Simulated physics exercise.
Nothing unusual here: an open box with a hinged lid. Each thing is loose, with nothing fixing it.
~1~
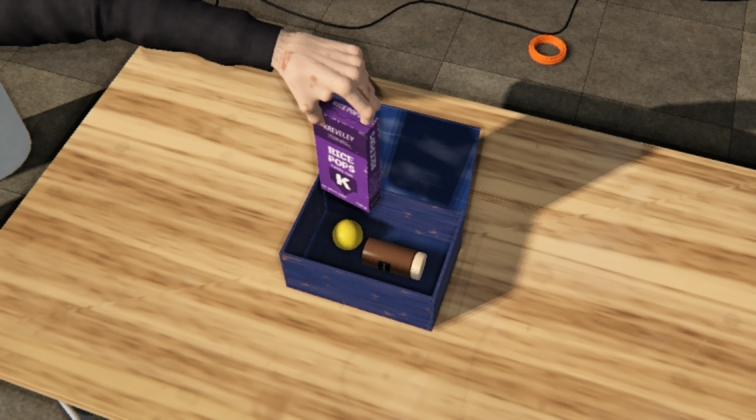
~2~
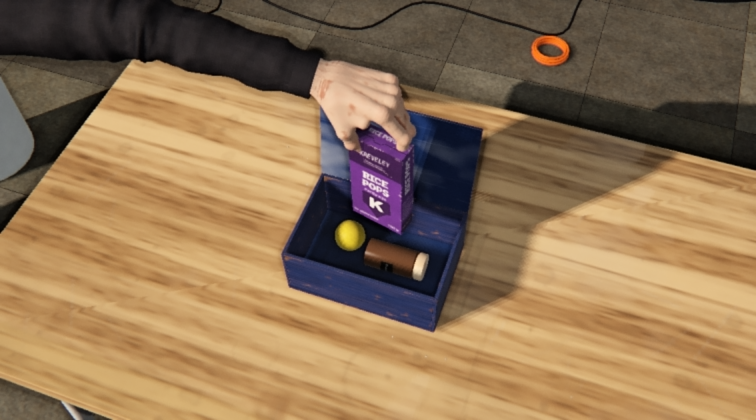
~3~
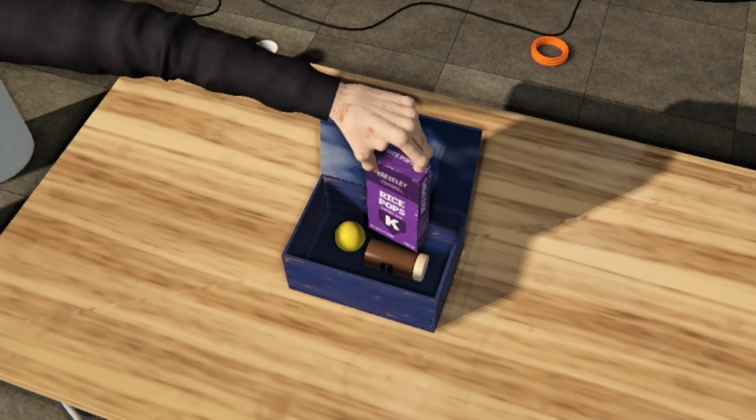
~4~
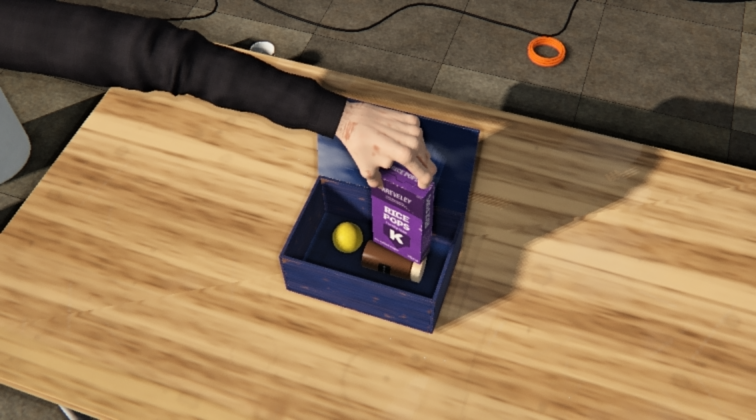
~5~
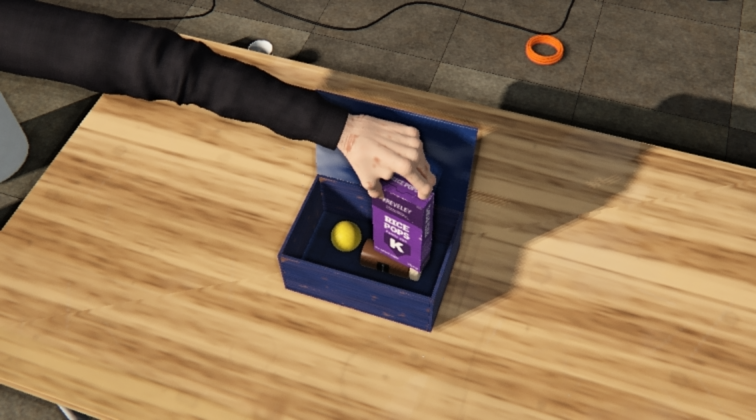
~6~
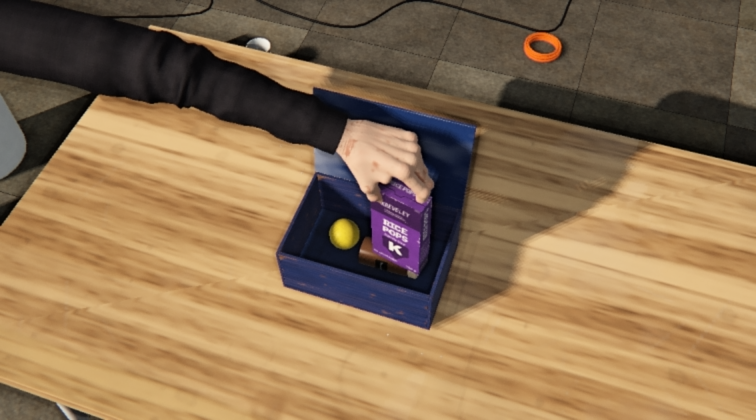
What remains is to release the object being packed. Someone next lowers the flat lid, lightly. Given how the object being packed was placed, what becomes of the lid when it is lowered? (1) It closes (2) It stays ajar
The answer is 2.
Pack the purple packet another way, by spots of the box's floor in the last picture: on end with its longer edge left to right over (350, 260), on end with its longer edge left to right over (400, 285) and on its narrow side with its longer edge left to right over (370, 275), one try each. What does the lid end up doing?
The first time the lid can't shut, the second time it can't shut, and the third time it goes down fully.
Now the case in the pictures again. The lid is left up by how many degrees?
Measured angle - around 16°.
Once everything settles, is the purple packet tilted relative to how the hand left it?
In the end, the purple packet winds up askew.
Then, 0.70 s after the last picture, purple packet tipped 38° from how it was near (383, 266); brown shaker rolled about its own width.
Then, 1.60 s after the last picture, lid 59° above the rim; purple packet tipped 42° from how it was near (388, 265); brown shaker rolled about its own width.
Then, 2.20 s after the last picture, lid 17° above the rim; purple packet tipped 42° from how it was near (388, 265); brown shaker rolled about its own width.
At rest, lid 17° above the rim; tipped over in the box, purple packet; moved from the start, brown shaker; yellow lemon in place. Seen from the same camera at the end, purple packet near (388, 265).
